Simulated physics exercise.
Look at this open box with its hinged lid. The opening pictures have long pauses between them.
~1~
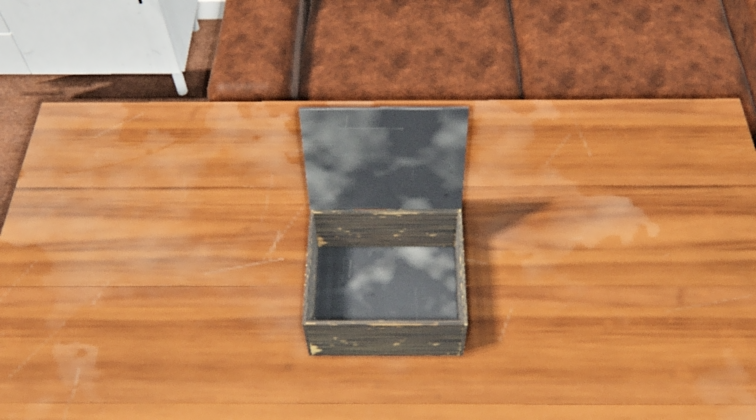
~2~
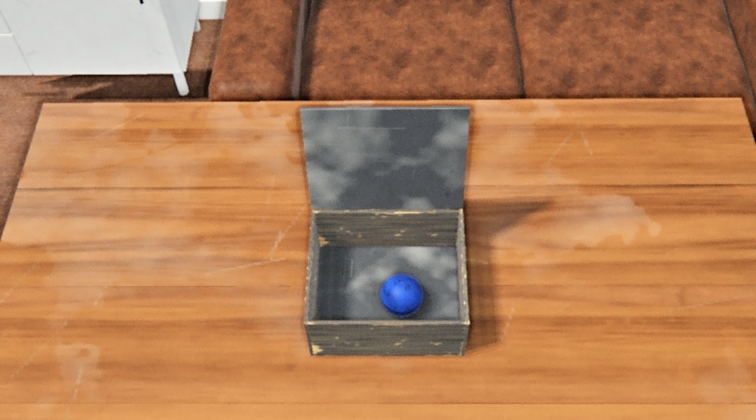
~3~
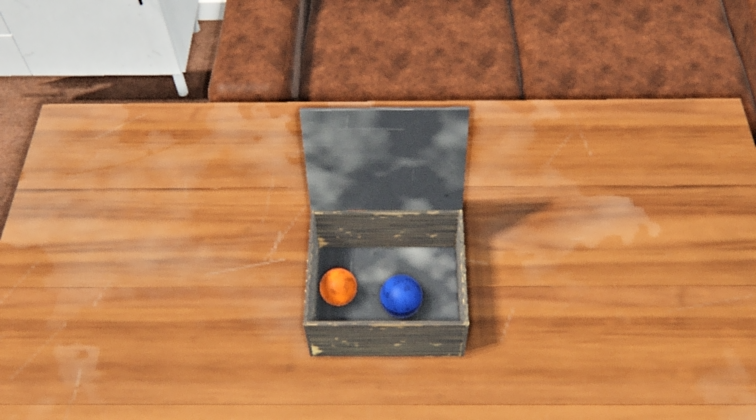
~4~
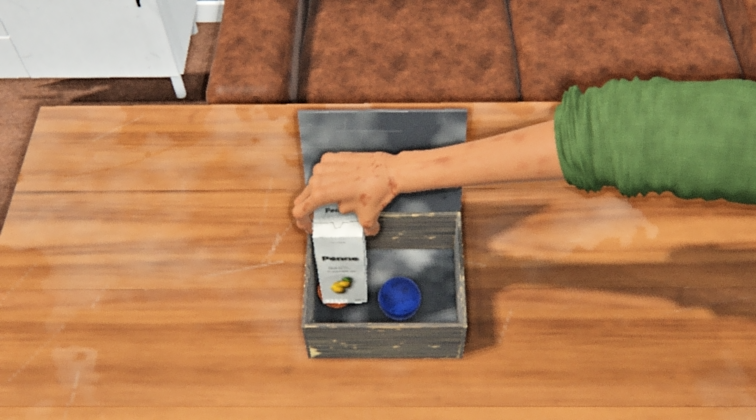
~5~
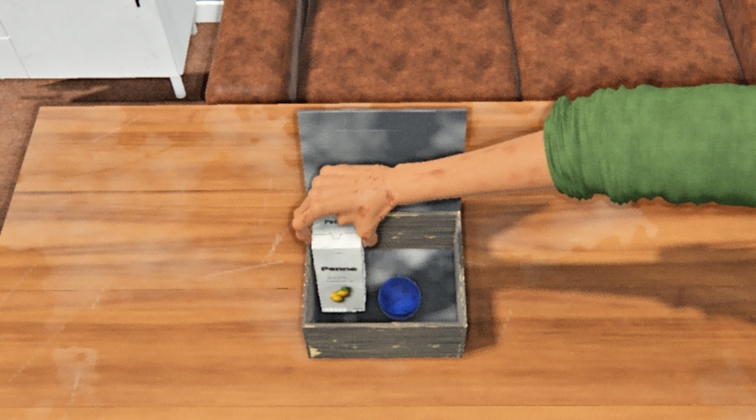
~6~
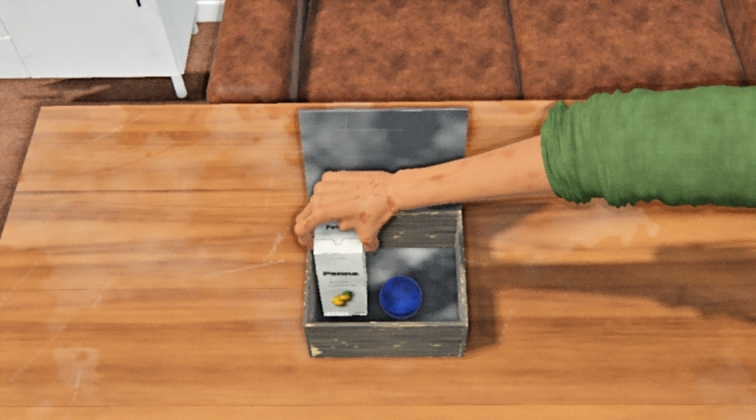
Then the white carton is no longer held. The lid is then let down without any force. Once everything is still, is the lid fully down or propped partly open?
It is propped partly open.
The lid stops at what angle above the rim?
Around 25 degrees.
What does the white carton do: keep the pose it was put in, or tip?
In the end, the white carton winds up askew.
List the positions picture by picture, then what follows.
In the first frame, the last thing is not in view yet.
In the second frame, the last thing is not in view yet; blue ball (402, 295).
In the third frame, the last thing is not in view yet; blue ball (401, 296).
The fourth frame shows on its way; white carton (342, 253); blue ball (400, 298).
The fifth frame shows on its way; white carton (340, 263); blue ball (400, 298).
The sixth frame shows in place under the hand; white carton (342, 268); blue ball (401, 297).
Then, 0.50 s on from there, white carton turned 44° from how it was put near (353, 293); orange ball shifted about its own width; blue ball shifted a little.
Then, 1.60 s on from there, lid 57° above the rim; white carton turned 47° from how it was put near (356, 293); orange ball shifted about its own width; blue ball shifted about its own width.
Then, 2.90 s on from there, lid 23° above the rim; white carton turned 47° from how it was put near (356, 293); orange ball shifted about its own width; blue ball shifted about its own width.
In the end, lid 23° above the rim; toppled in the box, white carton; moved from the start, blue ball and orange ball. At the end, from the last picture's camera, white carton near (355, 292).
